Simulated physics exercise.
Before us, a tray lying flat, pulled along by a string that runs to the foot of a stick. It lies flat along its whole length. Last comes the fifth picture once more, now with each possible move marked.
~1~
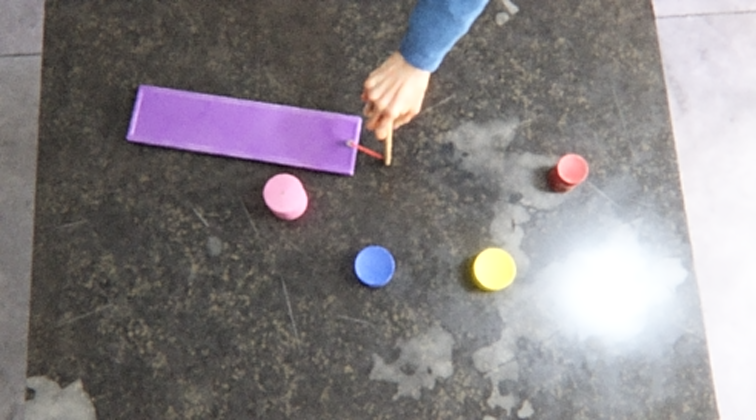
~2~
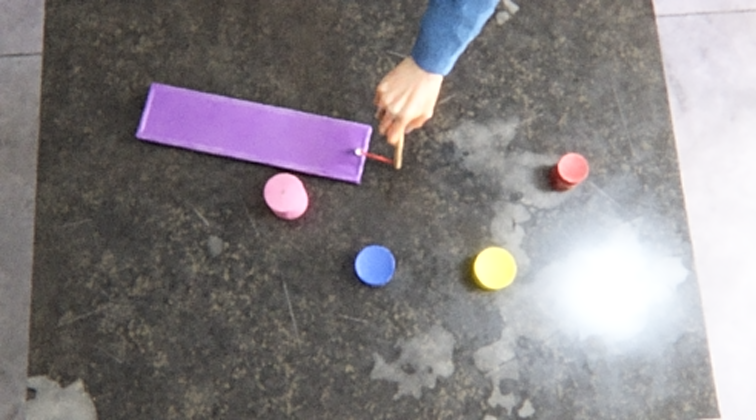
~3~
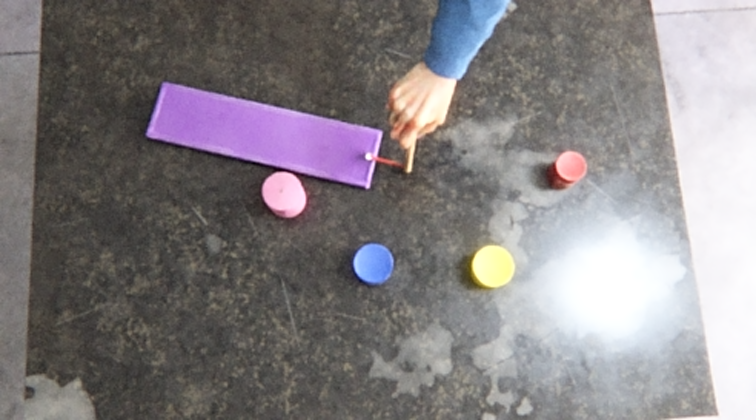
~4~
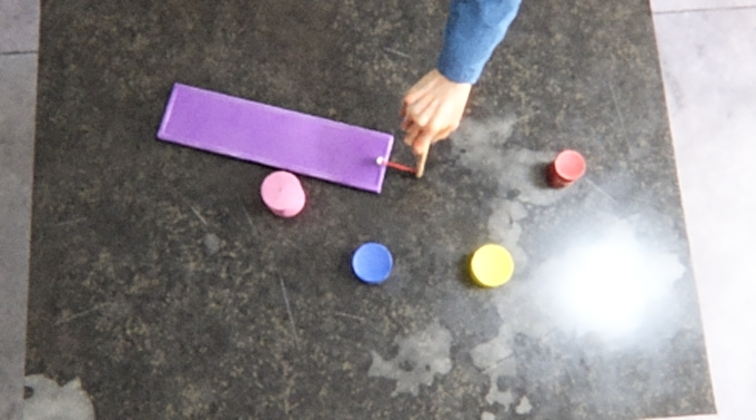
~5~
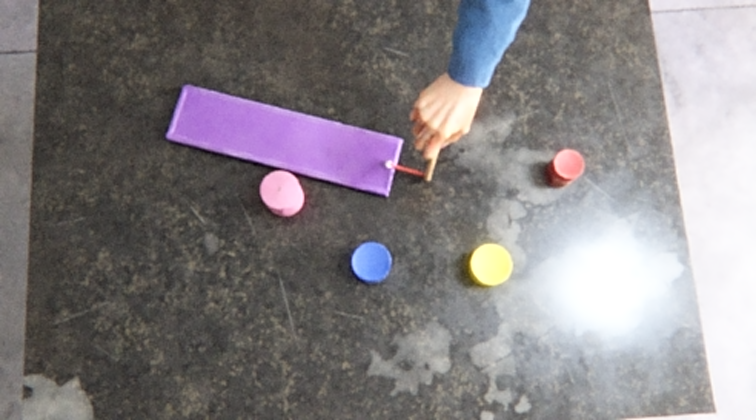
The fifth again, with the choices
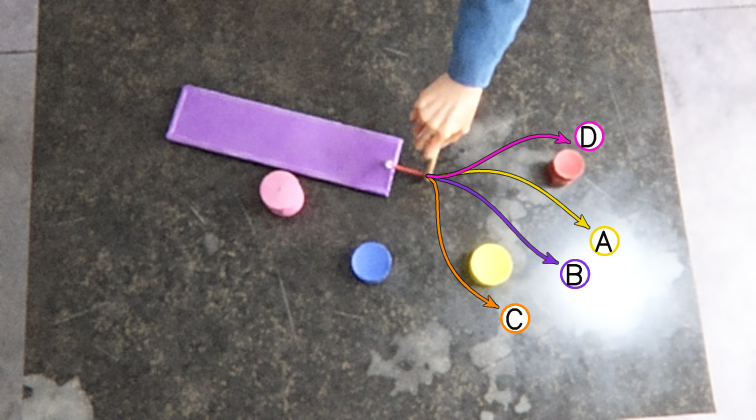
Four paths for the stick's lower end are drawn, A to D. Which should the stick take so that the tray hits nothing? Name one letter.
With D nothing is hit.
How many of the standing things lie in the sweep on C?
It touches three.
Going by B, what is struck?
The yellow tub.
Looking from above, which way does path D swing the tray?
On that path, anticlockwise.
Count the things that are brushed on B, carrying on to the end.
It touches one.
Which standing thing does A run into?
It is the red jar.
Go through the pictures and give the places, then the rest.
The first picture shows yellow tub (492, 271); pink tin (286, 198); red jar (567, 174).
The second picture shows purple tray (253, 131); blue tub (375, 267).
The third picture shows purple tray (264, 134); pink tin (285, 195).
The fourth picture shows purple tray (275, 136); blue tub (372, 264).
The fifth picture shows purple tray (283, 138); pink tin (282, 194); red jar (564, 170); blue tub (372, 263).
On the marked copy, A from (428, 176) via (519, 179) to (588, 228); B from (428, 176) via (500, 215) to (557, 263); C from (428, 176) via (445, 255) to (498, 307); D from (428, 176) via (502, 149) to (569, 142).
Taking D. A third of the way, foot of the stick (478, 163), middle of the tray (330, 145).
Two thirds of the way, foot of the stick (527, 139), middle of the tray (378, 143).
When it is over, foot of the stick (571, 144), middle of the tray (422, 142); nothing has been touched.
As for the rest, A meets the red jar; B meets the yellow tub; C meets the yellow tub, pink tin and blue tub.
